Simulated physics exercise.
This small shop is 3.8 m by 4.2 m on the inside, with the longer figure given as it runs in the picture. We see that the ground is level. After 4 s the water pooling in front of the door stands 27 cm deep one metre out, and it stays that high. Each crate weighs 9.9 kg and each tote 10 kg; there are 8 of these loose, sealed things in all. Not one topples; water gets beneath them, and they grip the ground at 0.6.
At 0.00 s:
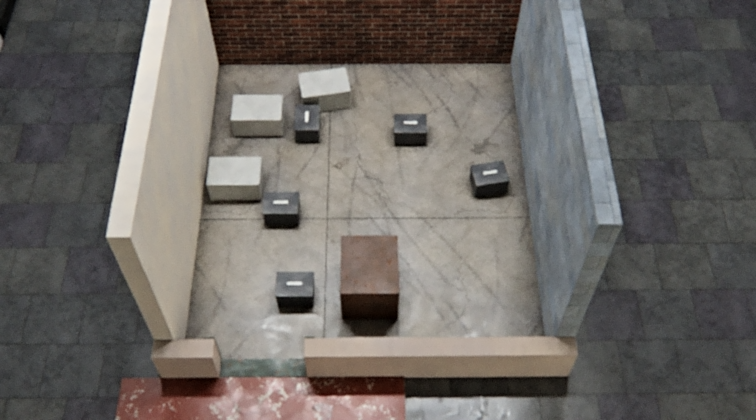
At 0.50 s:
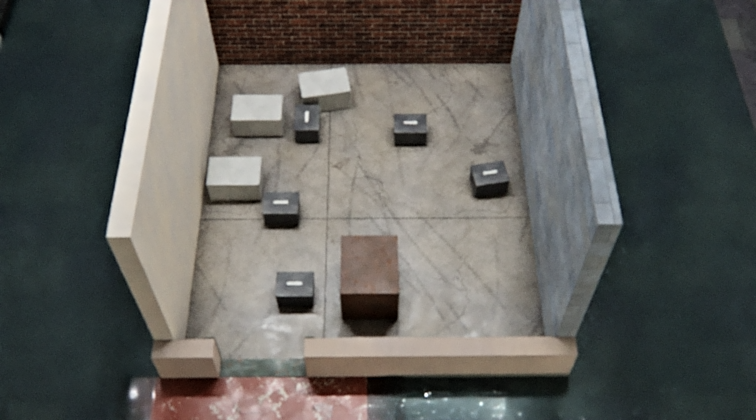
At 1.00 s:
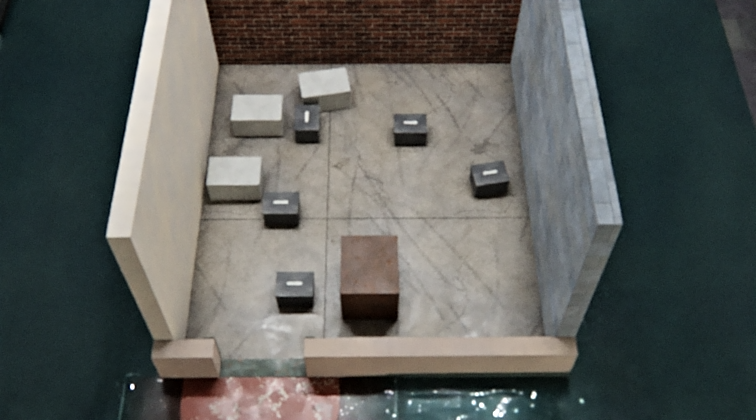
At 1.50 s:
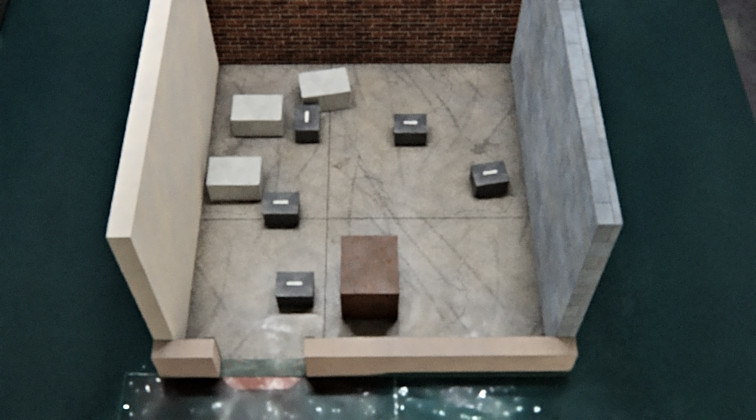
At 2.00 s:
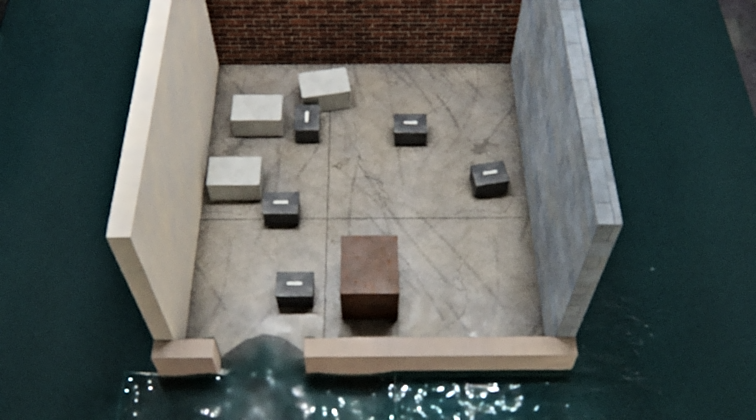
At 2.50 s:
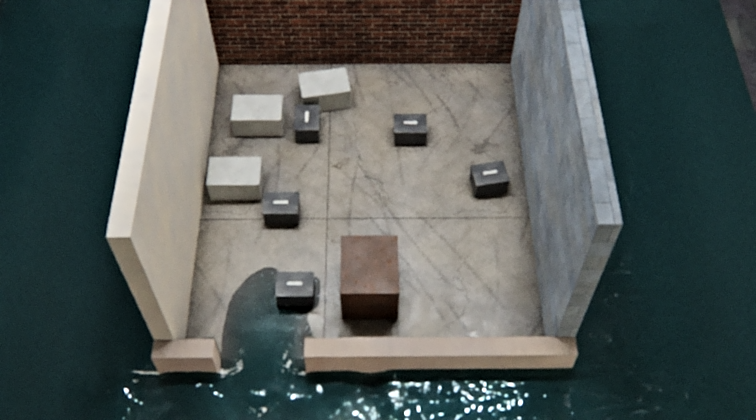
Dark water spreading around a small roofless shop, covering the red paving out front, then entering through the doorway gap.
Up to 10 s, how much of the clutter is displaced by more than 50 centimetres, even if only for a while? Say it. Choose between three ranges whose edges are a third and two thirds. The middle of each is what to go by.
The range is the highest, two thirds or more.
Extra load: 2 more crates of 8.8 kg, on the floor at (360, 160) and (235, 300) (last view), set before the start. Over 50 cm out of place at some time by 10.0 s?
Taking them in order, the first is above the threshold and the second is above the threshold.
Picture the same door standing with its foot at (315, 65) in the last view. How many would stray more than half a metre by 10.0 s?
Result: 6 of them.
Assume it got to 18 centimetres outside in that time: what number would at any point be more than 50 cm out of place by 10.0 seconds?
In that case 5 of them.
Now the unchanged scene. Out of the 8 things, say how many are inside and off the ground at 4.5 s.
Total: 0.
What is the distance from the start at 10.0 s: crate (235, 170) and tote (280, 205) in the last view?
In turn: 200 cm, 200 cm.
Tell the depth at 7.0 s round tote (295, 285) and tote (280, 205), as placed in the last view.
5 and 10 cm.
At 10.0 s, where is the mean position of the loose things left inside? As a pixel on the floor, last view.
Mean position: Approximately (429, 138).
After 3.5 s 0 of 8 are over 50 cm from their spots; 0 afloat.
After 4.5 s 1 of 8 are over 50 cm from their spots; 0 afloat.
After 7.0 s 5 of 8 are over 50 cm from their spots; 4 afloat.
After 10.0 s 7 of 8 are over 50 cm from their spots, and 7 have been at some point; 7 afloat.
